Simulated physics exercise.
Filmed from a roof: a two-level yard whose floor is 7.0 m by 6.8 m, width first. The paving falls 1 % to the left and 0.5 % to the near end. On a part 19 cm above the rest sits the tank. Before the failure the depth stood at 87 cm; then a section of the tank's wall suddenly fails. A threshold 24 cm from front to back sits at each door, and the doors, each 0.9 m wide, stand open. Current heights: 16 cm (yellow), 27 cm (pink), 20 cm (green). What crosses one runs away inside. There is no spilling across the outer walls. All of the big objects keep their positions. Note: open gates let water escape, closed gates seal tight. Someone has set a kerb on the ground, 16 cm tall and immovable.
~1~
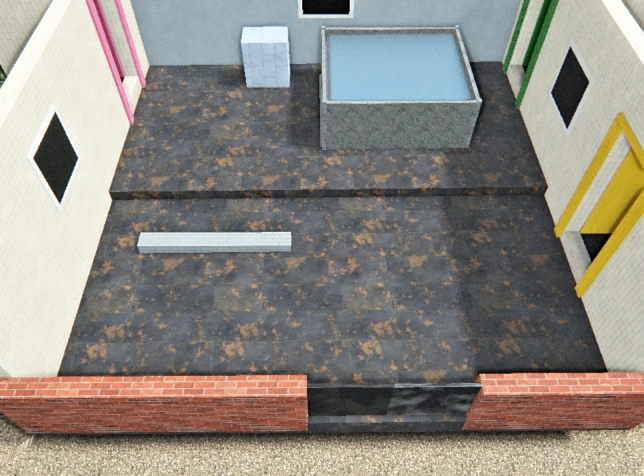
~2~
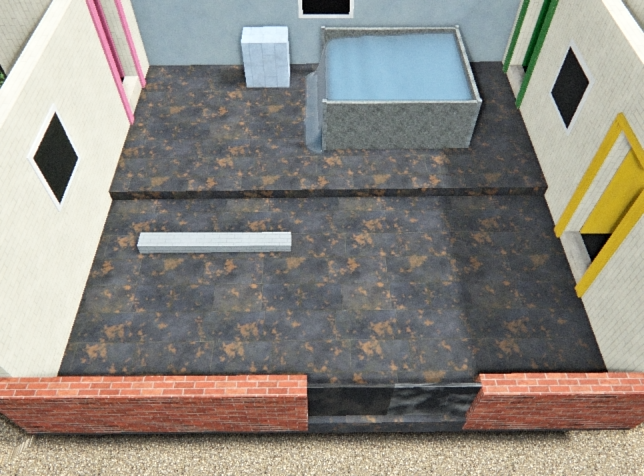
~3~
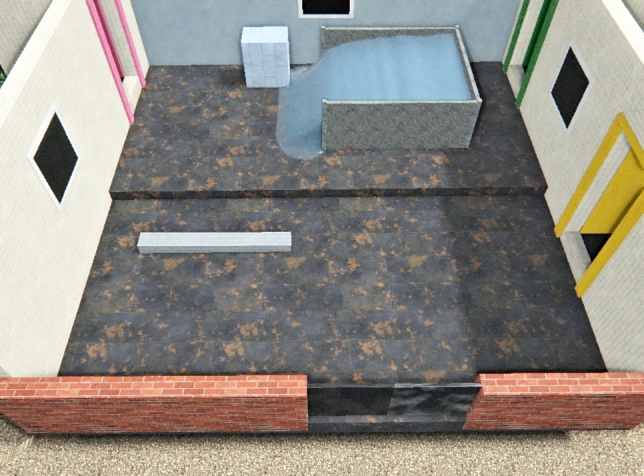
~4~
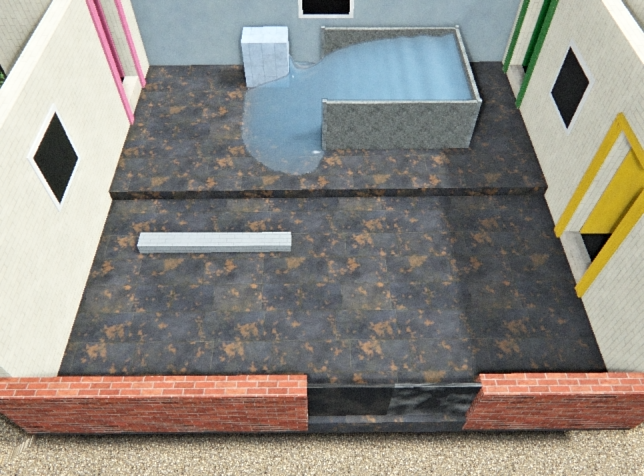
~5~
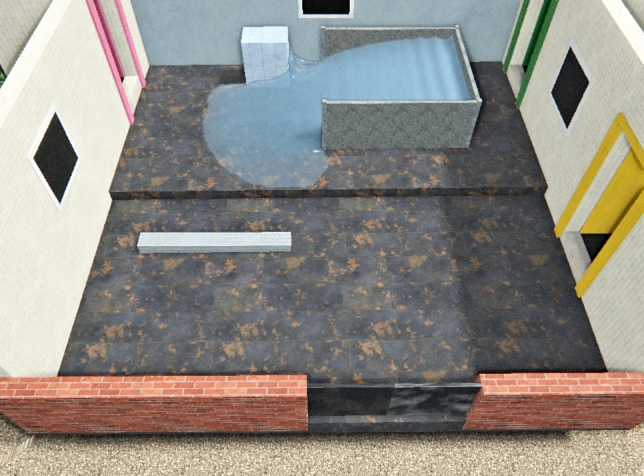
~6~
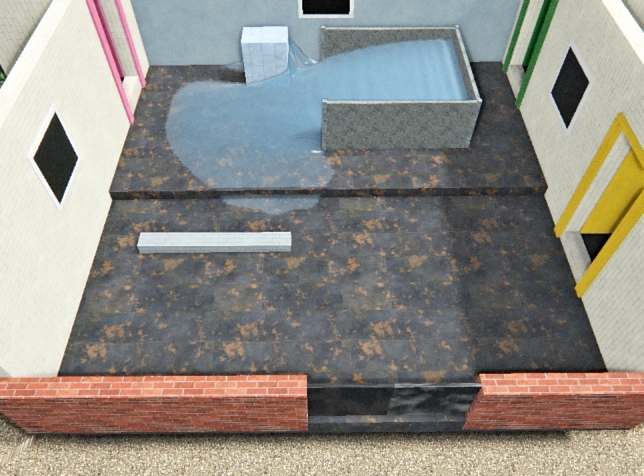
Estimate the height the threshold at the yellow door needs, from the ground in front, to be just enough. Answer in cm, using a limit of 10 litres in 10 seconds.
It needs some 15 cm.
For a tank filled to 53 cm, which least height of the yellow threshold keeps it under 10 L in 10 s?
Minimum height: Approx. 9.5 cm.
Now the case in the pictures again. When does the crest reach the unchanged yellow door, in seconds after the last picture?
Peak time: Around 6.0 s.
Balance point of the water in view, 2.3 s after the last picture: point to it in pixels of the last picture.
The water's centre is at about (240, 142).
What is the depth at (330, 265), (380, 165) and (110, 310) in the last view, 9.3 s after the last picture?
Roughly 9, then 0, then 9 cm.
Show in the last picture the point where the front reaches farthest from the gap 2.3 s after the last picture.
(49, 406).
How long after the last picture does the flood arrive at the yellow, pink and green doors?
So the front gets to yellow at 4.5 seconds, pink at 0.1 seconds, and green at 1.8 seconds.
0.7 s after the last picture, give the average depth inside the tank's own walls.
Average depth: Approx. 43 cm.
Then, 0.7 s after the last picture water covers 30 % of the floor, deepest (55 cm) near (294, 84); it has not reached the yellow door.
Then, 2.3 s after the last picture water covers 45 % of the floor, deepest (44 cm) near (49, 406); it has not reached the yellow door.
Then, 9.3 s after the last picture water covers 90 % of the floor, deepest (20 cm) near (415, 402); 14 cm at the yellow door, 7 litres in over its 16 cm threshold.
At the yellow door as built, the water peaked near 20 cm, 6.1 s after the last picture.
Run again over the same 10 s with other heights there, 27 litres in over 13 cm, 3 litres over 17.5 cm. The limit of 10 litres is kept from about 15 cm up.
